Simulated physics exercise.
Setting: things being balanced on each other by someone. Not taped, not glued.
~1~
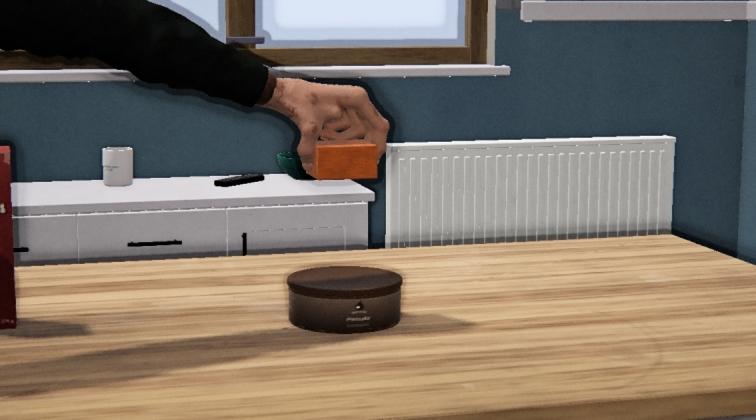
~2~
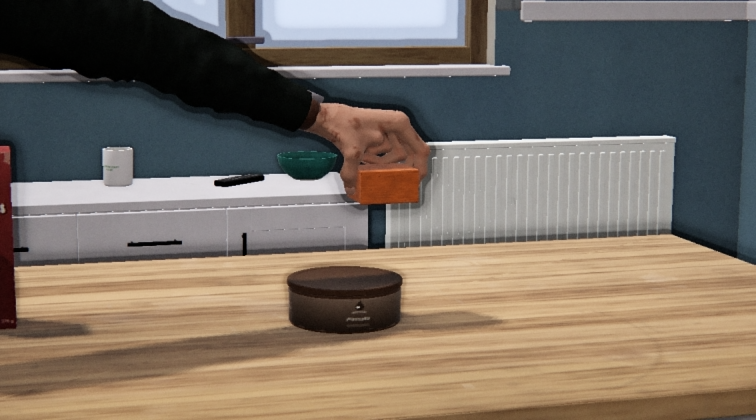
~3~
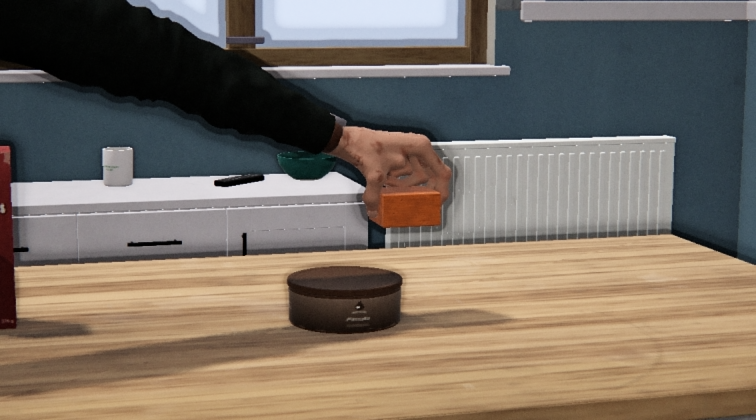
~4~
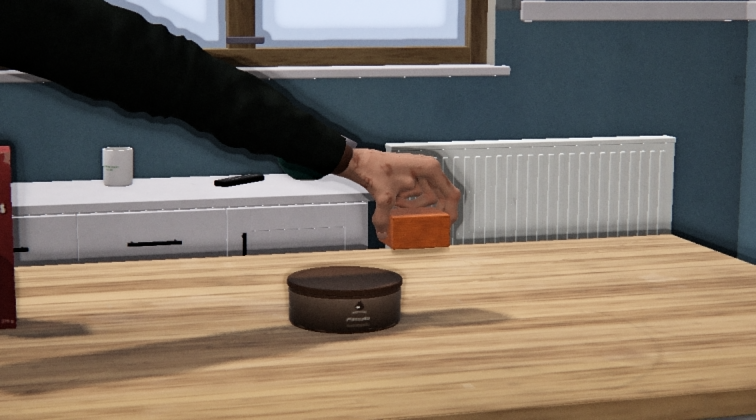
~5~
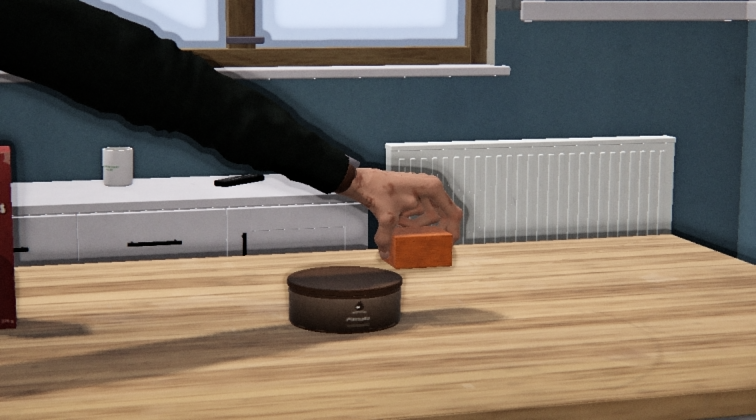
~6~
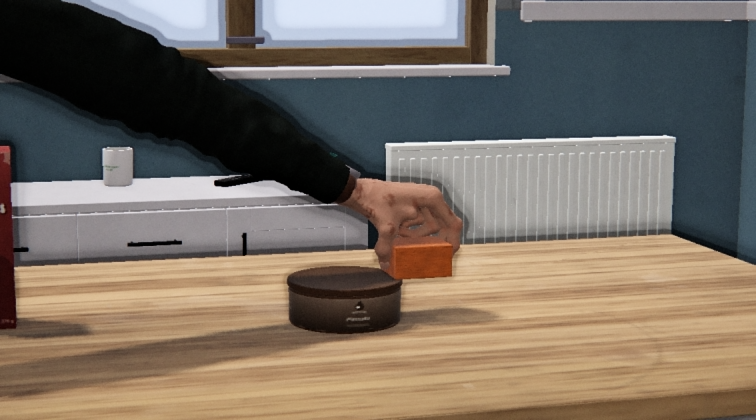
In a room with a wooden table, a hand holding an orange block moves right and downward past a round, dark lidded container, lowering the block to just behind the container's right side, with the hand still on it.
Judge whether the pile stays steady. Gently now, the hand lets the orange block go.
The tower does not stay put.
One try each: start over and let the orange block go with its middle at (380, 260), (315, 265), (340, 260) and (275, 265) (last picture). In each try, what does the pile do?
Well, the first time it stays intact, the second time it stays intact, the third time it stays intact, and the fourth time it tips over.
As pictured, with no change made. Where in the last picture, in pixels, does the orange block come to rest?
Around (441, 286).
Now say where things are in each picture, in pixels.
Coming down; orange block (341, 159), in the first picture.
Coming down; orange block (382, 184), in the second picture.
Coming down; orange block (405, 206), in the third picture.
Coming down; orange block (414, 228), in the fourth picture.
Coming down; orange block (416, 247), in the fifth picture.
In place under the hand; orange block (416, 257), in the sixth picture.
Then, 0.30 s later than the last frame, orange block now fallen.
Then, 0.60 s later than the last frame, things are still on the move.
Then, 2.10 s later than the last frame, nothing new.
When it is over, fallen, orange block; the other 2 as before. End places, in pixels of the last picture, orange block near (441, 286). The pile loses its balance.
